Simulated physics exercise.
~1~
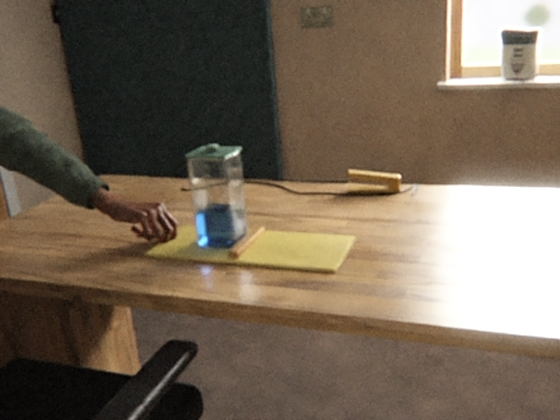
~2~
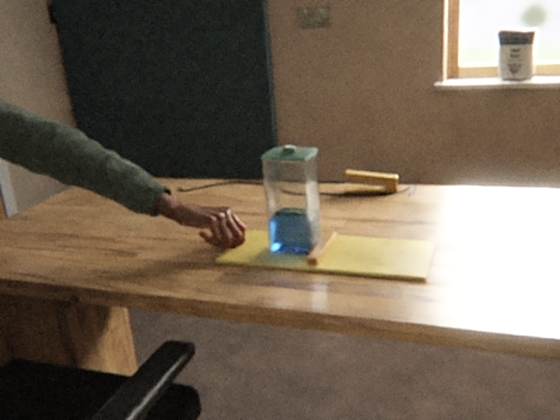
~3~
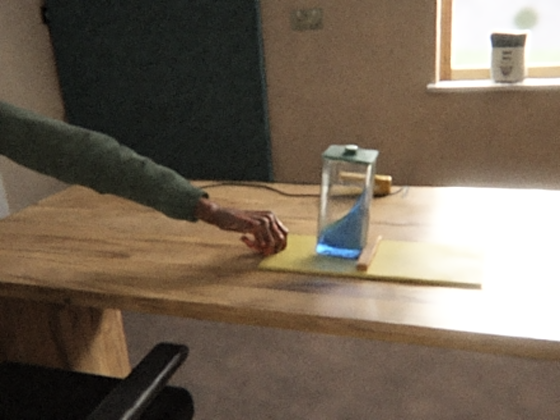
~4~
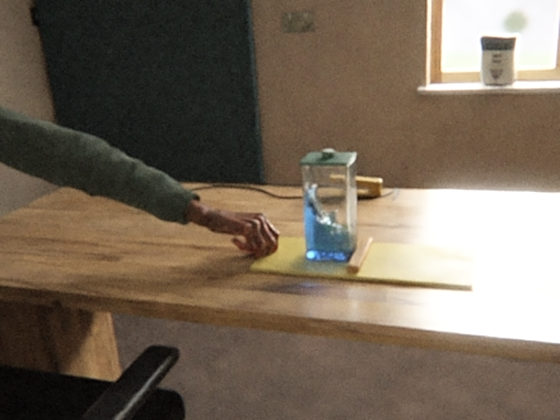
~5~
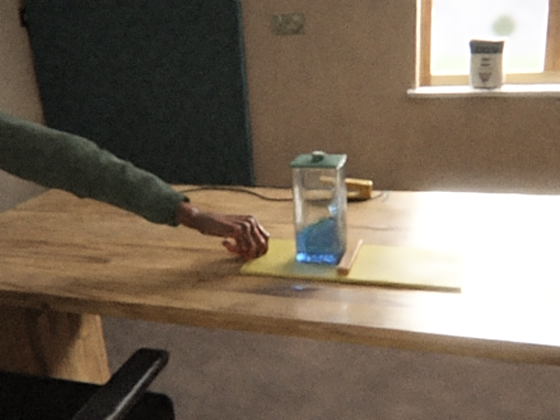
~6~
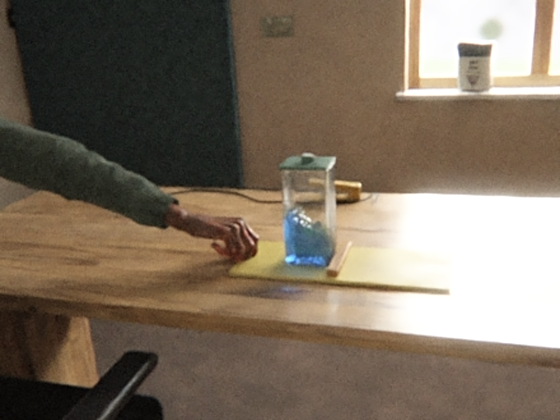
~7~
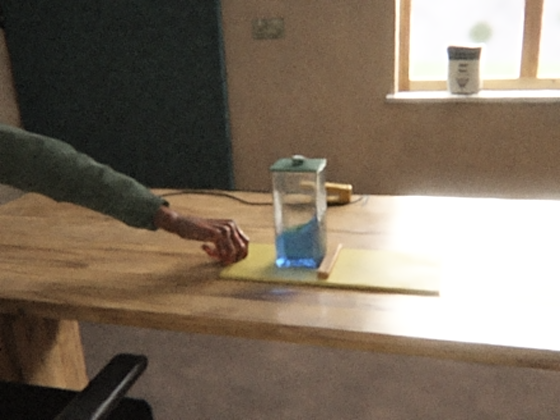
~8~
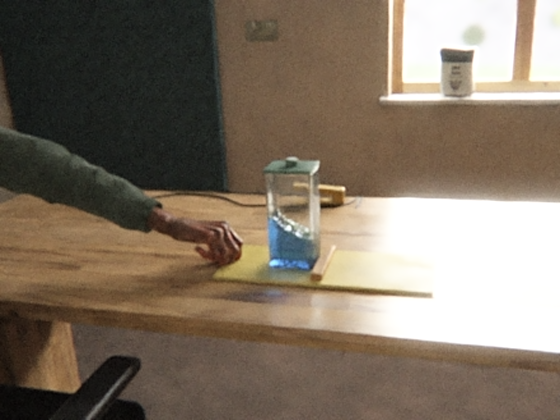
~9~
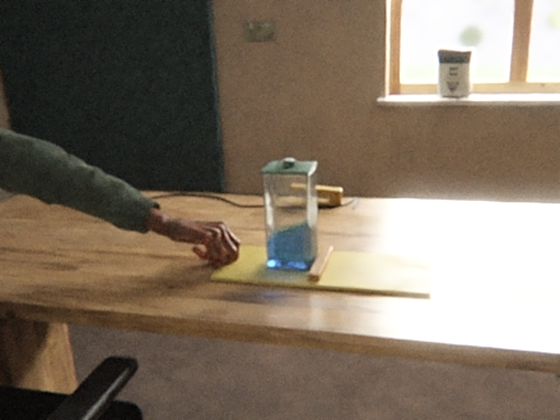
On a wooden table, a hand slides a yellow board right and stops, sloshing blue liquid in an upright square bottle.
